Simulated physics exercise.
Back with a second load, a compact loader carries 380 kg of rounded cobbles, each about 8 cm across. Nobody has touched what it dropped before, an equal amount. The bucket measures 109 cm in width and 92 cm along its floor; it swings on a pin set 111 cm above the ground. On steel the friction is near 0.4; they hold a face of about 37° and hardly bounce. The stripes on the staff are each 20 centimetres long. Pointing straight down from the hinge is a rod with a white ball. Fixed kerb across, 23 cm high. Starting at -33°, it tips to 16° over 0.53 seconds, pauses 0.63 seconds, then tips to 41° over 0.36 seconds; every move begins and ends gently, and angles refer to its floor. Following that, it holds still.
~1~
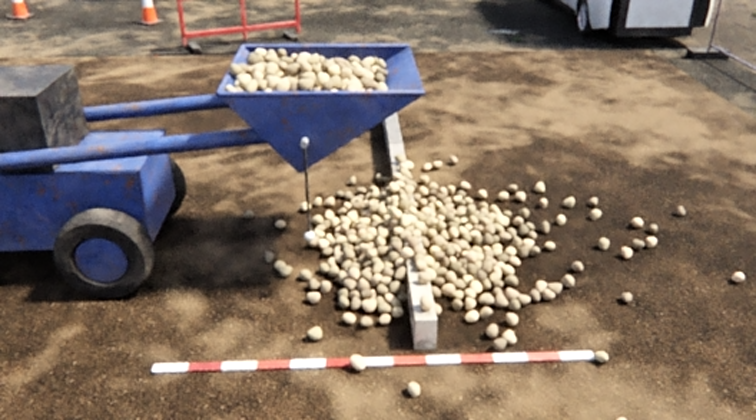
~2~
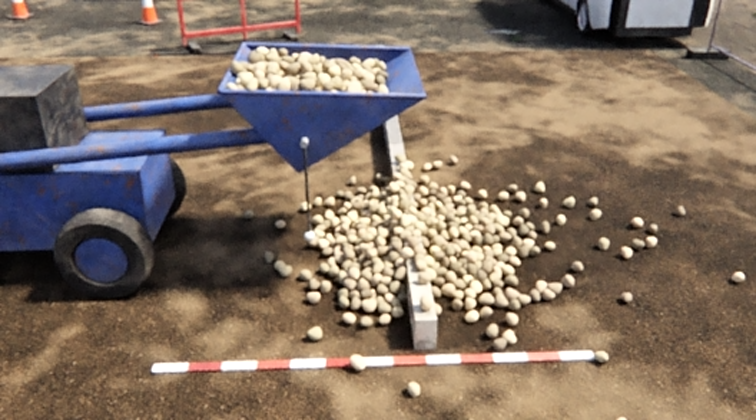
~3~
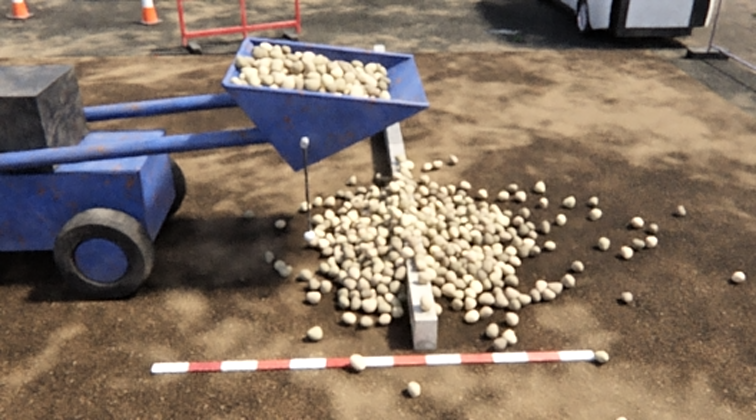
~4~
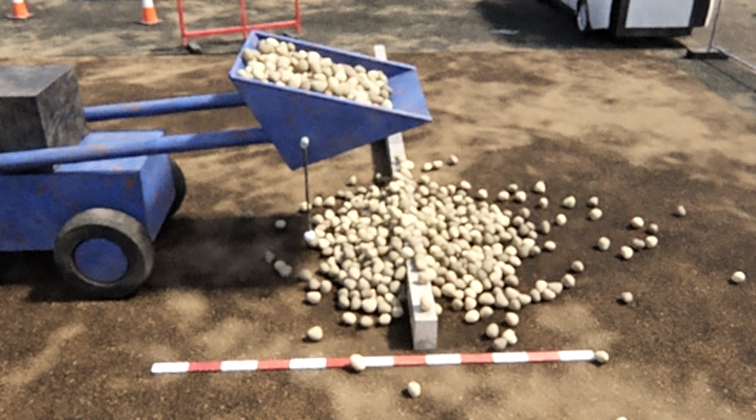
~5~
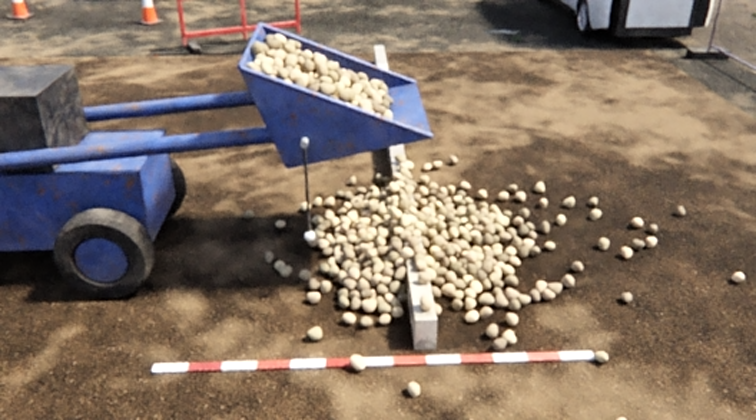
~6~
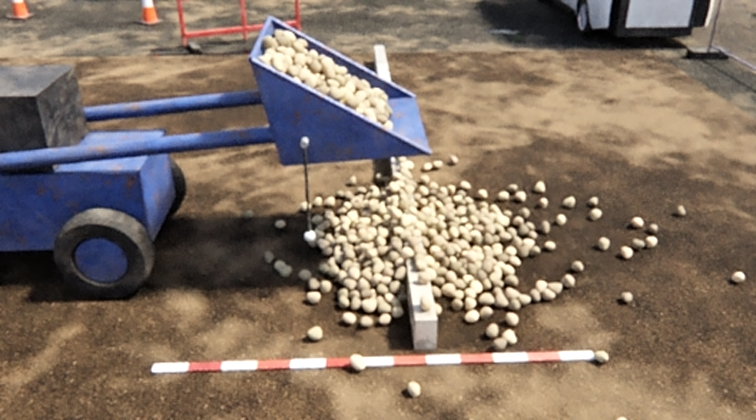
A blue loader held a bucket full of rounded stones above a scattered heap lying across a pale kerb, then slowly tilted the bucket forward, its front edge lowering while the stones stayed inside.
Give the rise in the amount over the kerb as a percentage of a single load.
76 %.
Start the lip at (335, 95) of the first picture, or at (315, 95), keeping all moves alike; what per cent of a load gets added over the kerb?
Near 5 in a hundred, then near 0 in a hundred.
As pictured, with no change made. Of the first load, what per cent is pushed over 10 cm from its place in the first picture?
Roughly 10 % of them.
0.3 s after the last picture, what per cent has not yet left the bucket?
It holds some 100 percent.
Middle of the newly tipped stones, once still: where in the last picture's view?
The middle lies near (446, 231) in the last picture.
Then, 0.1 s after the last picture the floor is at 9°; in per cent of one load, 100 in the bucket, 55 on this side of the kerb, 45 over the kerb; the foremost stones are at (651, 234).
Then, 0.3 s after the last picture the floor is at 16°; in per cent of one load, 100 in the bucket, 55 on this side of the kerb, 45 over the kerb; the foremost stones are at (651, 234).
Then, 1.7 s after the last picture the floor is at 41°; in per cent of one load, 9 in the bucket, 81 on this side of the kerb, 110 over the kerb; the foremost stones are at (650, 232).
Then, 4.2 s after the last picture the floor is at 41°; in per cent of one load, 0 in the bucket, 79 on this side of the kerb, 121 over the kerb; the foremost stones are at (652, 231). Net gain over the kerb, 76.
